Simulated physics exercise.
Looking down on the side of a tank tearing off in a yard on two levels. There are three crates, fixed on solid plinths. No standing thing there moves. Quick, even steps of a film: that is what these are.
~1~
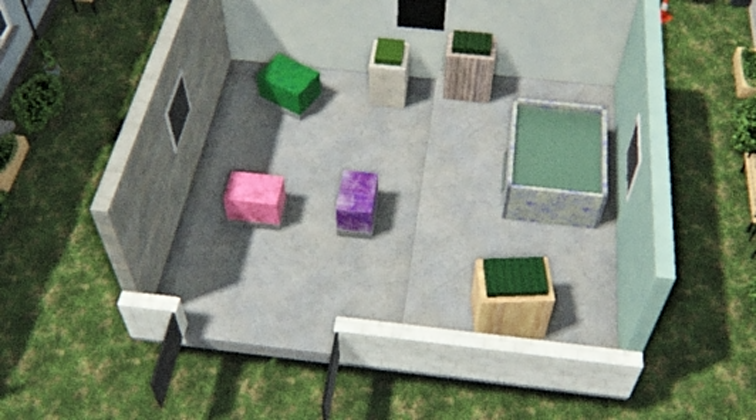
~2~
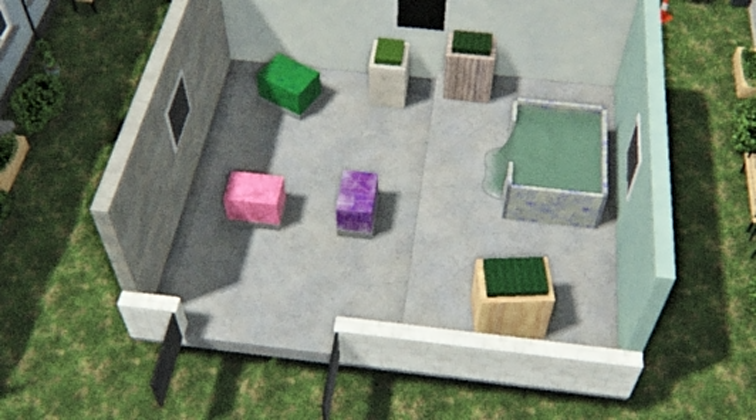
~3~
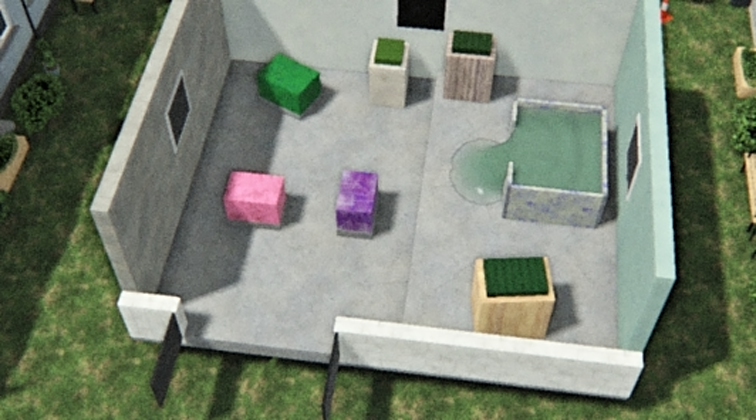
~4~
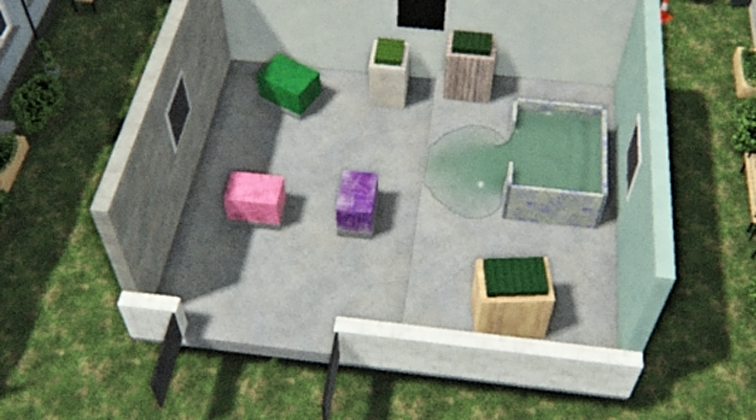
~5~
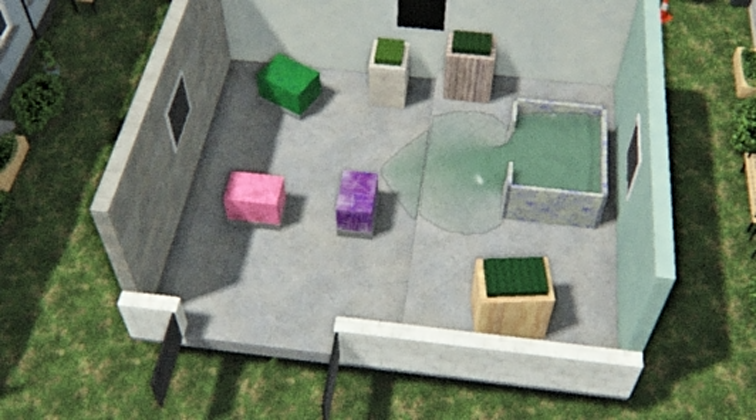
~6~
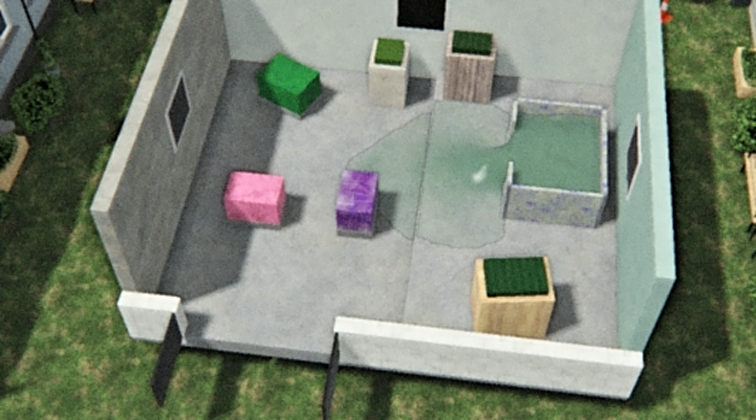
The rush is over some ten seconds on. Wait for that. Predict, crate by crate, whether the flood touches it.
In order: The green crate will be caught by the water; the pink crate will be missed by the water; the purple crate will be caught by the water.
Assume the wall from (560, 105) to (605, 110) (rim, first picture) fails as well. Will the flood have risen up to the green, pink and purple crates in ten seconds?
Result - green one is missed; pink one is missed; purple one is missed.
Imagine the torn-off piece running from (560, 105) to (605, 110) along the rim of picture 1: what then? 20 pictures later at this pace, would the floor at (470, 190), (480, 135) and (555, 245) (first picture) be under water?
Okay, the first is waterlogged, the next is waterlogged, and the last is left untouched.
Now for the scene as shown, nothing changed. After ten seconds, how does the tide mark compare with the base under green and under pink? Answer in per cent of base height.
Around 200 % and 80 %.
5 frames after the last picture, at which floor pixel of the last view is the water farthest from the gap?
Point: (228, 133) in the last picture's pixels.
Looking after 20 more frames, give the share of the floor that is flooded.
Roughly 60 percent, I reckon.
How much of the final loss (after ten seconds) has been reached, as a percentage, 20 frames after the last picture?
I'd estimate some 15 per cent.
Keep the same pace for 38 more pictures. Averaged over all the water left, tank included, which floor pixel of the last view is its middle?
Near pixel (354, 175).
A moment on, water covers 35 % of the floor; the green crate water round its plinth, the pink crate water round its plinth, the purple crate water round its plinth.
Next, water covers 50 % of the floor; the green crate water round its plinth, the pink crate water round its plinth, the purple crate water round its plinth.
Then, water covers 60 % of the floor; the green crate water round its plinth, the pink crate water round its plinth, the purple crate water round its plinth.
Later, water covers 65 % of the floor; the green crate water round its plinth, the pink crate water round its plinth, the purple crate water round its plinth.
In the end, water covers 65 % of the floor; the green crate was topped, the pink crate stayed above the water, the purple crate was topped.
